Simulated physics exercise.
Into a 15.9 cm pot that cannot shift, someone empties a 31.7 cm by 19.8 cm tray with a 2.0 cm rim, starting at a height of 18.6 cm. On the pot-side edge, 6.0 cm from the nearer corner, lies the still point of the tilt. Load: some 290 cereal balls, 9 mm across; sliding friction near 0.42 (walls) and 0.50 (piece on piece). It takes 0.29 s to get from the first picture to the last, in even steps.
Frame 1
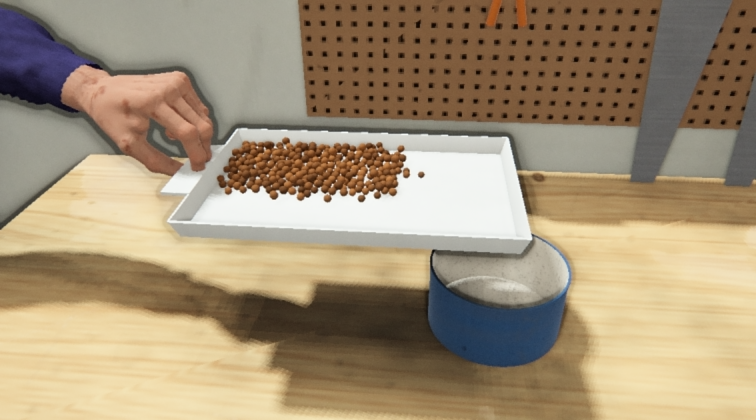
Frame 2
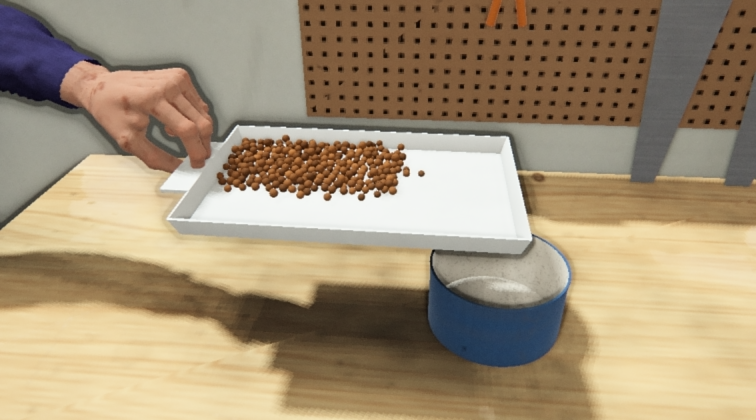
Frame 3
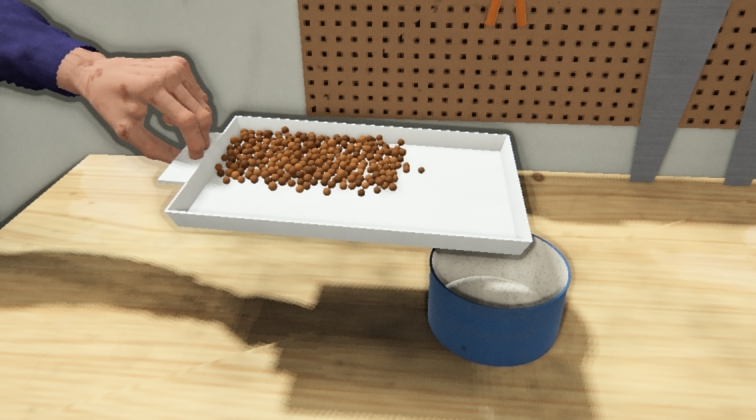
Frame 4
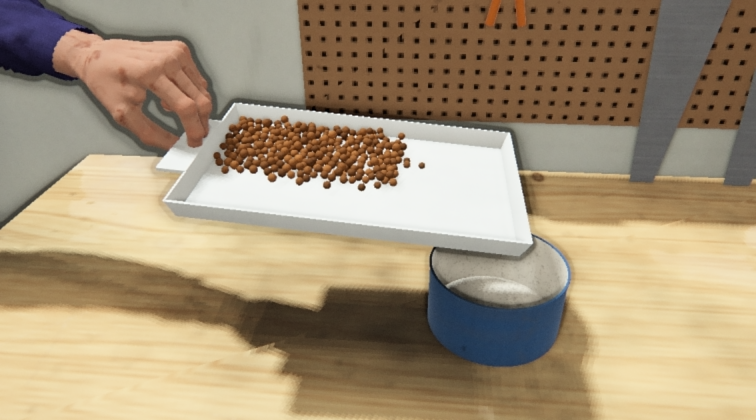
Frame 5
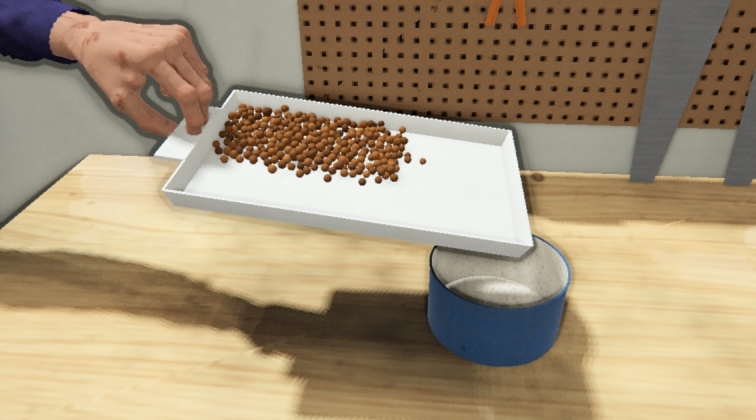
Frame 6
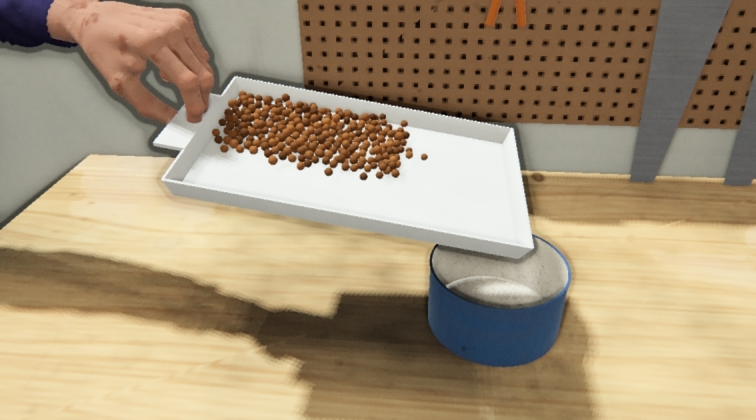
A white, low-rimmed tray tilts slowly above a pale wooden workbench, seen from slightly above against a grey wall with a brown pegboard. A hand in a purple sleeve is at its left end, small round brown balls cover its left and middle, and a blue pot stands below its right end. The left end rises steadily with the hand while the right end stays nearly in place, and the balls keep their places on the tray.
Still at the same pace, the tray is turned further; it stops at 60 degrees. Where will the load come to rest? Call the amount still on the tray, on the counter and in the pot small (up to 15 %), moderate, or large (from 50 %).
At the end, tray: Large, counter: Moderate, pot: Small.
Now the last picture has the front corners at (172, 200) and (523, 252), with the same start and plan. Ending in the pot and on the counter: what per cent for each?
Per cent by place - pot 0, counter 30.
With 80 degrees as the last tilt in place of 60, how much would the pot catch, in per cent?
Near 0 %, then.
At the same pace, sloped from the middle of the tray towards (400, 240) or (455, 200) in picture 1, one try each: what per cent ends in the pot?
About 0 per cent on the first try and 5 per cent on the second.
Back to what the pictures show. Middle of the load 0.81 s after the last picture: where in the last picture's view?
Approx. (503, 219).
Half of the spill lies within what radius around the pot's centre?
Distance: Around 18 cm.
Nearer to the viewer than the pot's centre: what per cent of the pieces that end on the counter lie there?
I'd put it at around 100 per cent.
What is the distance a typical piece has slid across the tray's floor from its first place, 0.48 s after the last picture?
I'd say close to 8 centimetres.
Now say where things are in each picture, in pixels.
In the first frame, tray tilt 0 degrees, front corners at (177, 218) and (523, 235); middle of the pieces at (319, 166); pot at (499, 263).
In the second frame, tray tilt 1 degrees, front corners at (176, 216) and (523, 235); middle of the pieces at (319, 164).
In the third frame, tray tilt 3 degrees, front corners at (175, 208) and (523, 236); middle of the pieces at (318, 158).
In the fourth frame, tray tilt 6 degrees, front corners at (173, 197) and (524, 238), lowest corner right front; middle of the pieces at (318, 150).
In the fifth frame, tray tilt 8 degrees, front corners at (172, 187) and (525, 240), lowest corner right front; middle of the pieces at (318, 141).
In the sixth frame, tray tilt 11 degrees, front corners at (172, 177) and (525, 242), lowest corner right front; middle of the pieces at (319, 133); pot at (499, 263).
Then, 0.48 s after the last picture, tilt 35 degrees; the tray holds 100 %, the pot 0 %.
Then, 0.81 s after the last picture, tilt 50 degrees; the tray holds 85 %, the pot 0 %.
Then, 1.22 s after the last picture, tilt 60 degrees; the tray holds 65 %, the pot 0 %.
In the end, tray 65 %, counter 35 %, pot 0 %.
